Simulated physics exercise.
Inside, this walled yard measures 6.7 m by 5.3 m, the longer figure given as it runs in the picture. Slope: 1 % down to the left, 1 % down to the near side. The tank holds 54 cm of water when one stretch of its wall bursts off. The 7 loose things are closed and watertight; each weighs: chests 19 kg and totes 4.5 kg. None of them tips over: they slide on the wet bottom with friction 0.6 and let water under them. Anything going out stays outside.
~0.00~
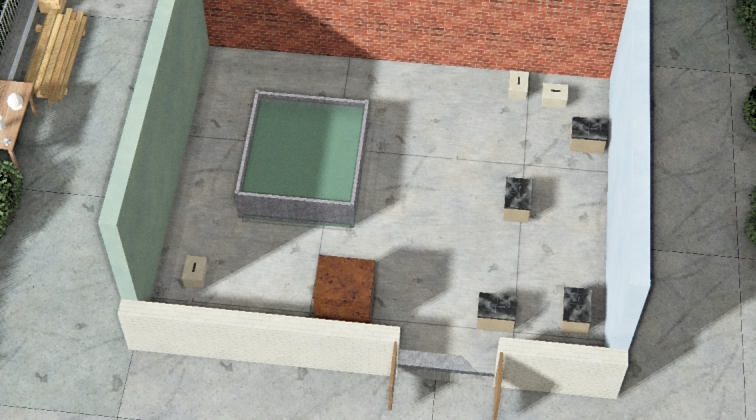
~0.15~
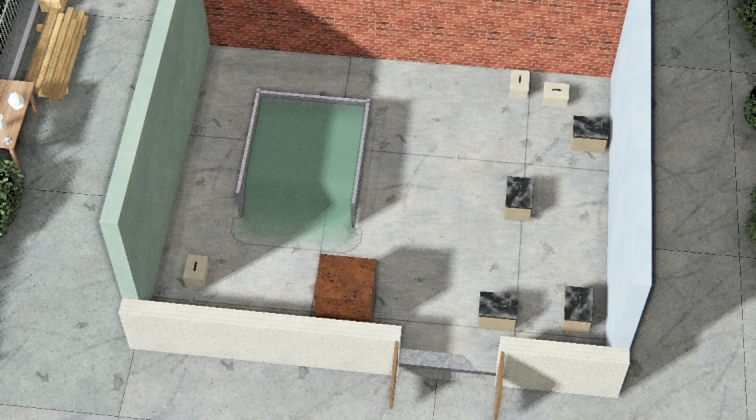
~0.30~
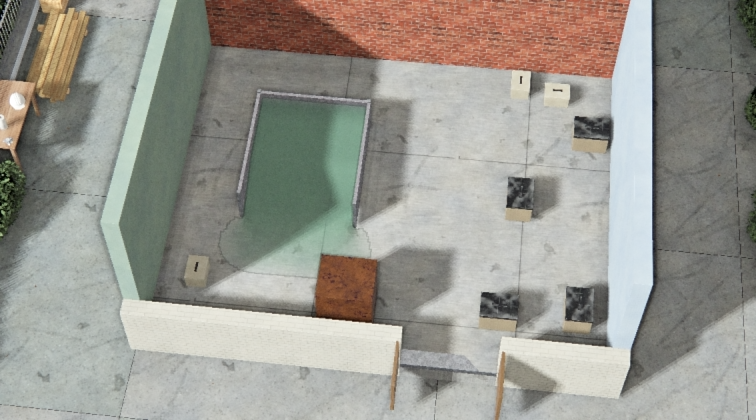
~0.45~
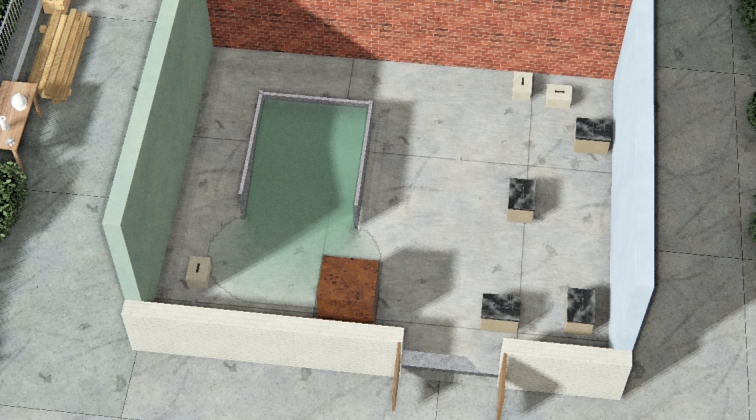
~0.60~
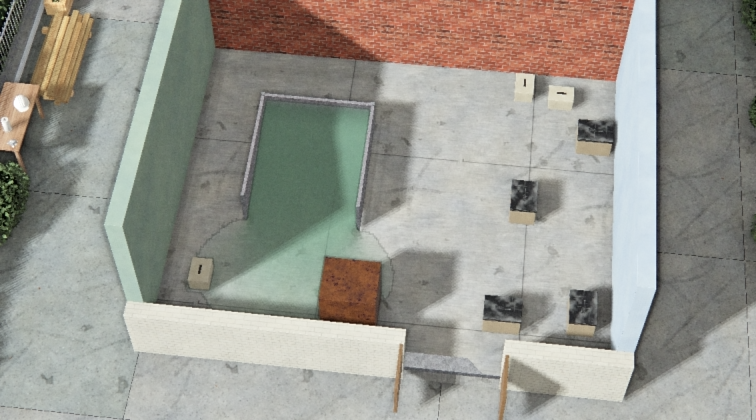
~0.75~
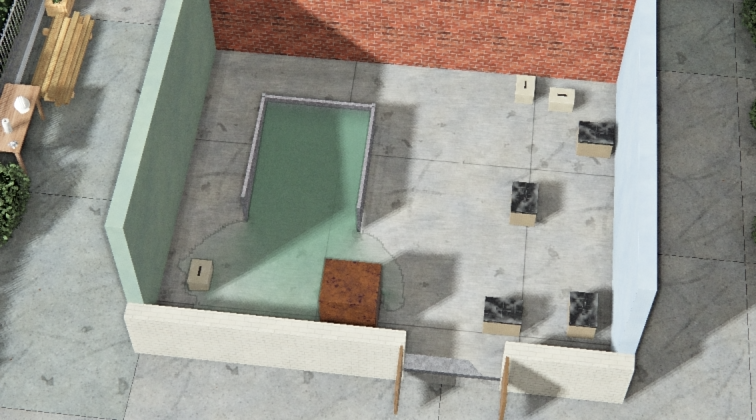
Greenish water spreads from a rectangular tank across the grey floor of a walled yard, seen from high above, after the tank's near side gives way. Pale boxes and black-topped blocks stand at right, with another pale box at lower left and a rusty brown square near the front wall. The water fans toward that wall around the square, nothing visibly shifts, and the view drifts very slightly.
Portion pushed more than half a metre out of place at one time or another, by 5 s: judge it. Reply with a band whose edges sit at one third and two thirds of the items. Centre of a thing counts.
Band: Under one third.
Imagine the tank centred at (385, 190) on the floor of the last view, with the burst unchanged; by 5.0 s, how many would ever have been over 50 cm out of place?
That gives 2 of them.
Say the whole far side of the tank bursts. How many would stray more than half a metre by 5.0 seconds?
Then the count would be 4.
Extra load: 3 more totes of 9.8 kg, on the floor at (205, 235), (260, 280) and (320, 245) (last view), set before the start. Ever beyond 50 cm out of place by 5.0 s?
Note, in sequence: Over threshold; over threshold; over threshold.
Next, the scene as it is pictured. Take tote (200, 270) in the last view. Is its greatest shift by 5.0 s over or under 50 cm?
Short answer, overshooting.
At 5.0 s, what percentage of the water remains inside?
Some 96 per cent remains.
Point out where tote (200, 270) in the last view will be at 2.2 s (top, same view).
Somewhere near (180, 250) in the last view.
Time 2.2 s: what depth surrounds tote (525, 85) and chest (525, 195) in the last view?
About 0 and 0 cm.
After 1.1 s 0 of 7 are over 50 cm from their spots; 0 afloat.
After 2.2 s 0 of 7 are over 50 cm from their spots; 1 afloat.
After 3.5 s 1 of 7 are over 50 cm from their spots; 1 afloat.
After 5.0 s 1 of 7 are over 50 cm from their spots, and 1 have been at some point; 1 afloat.
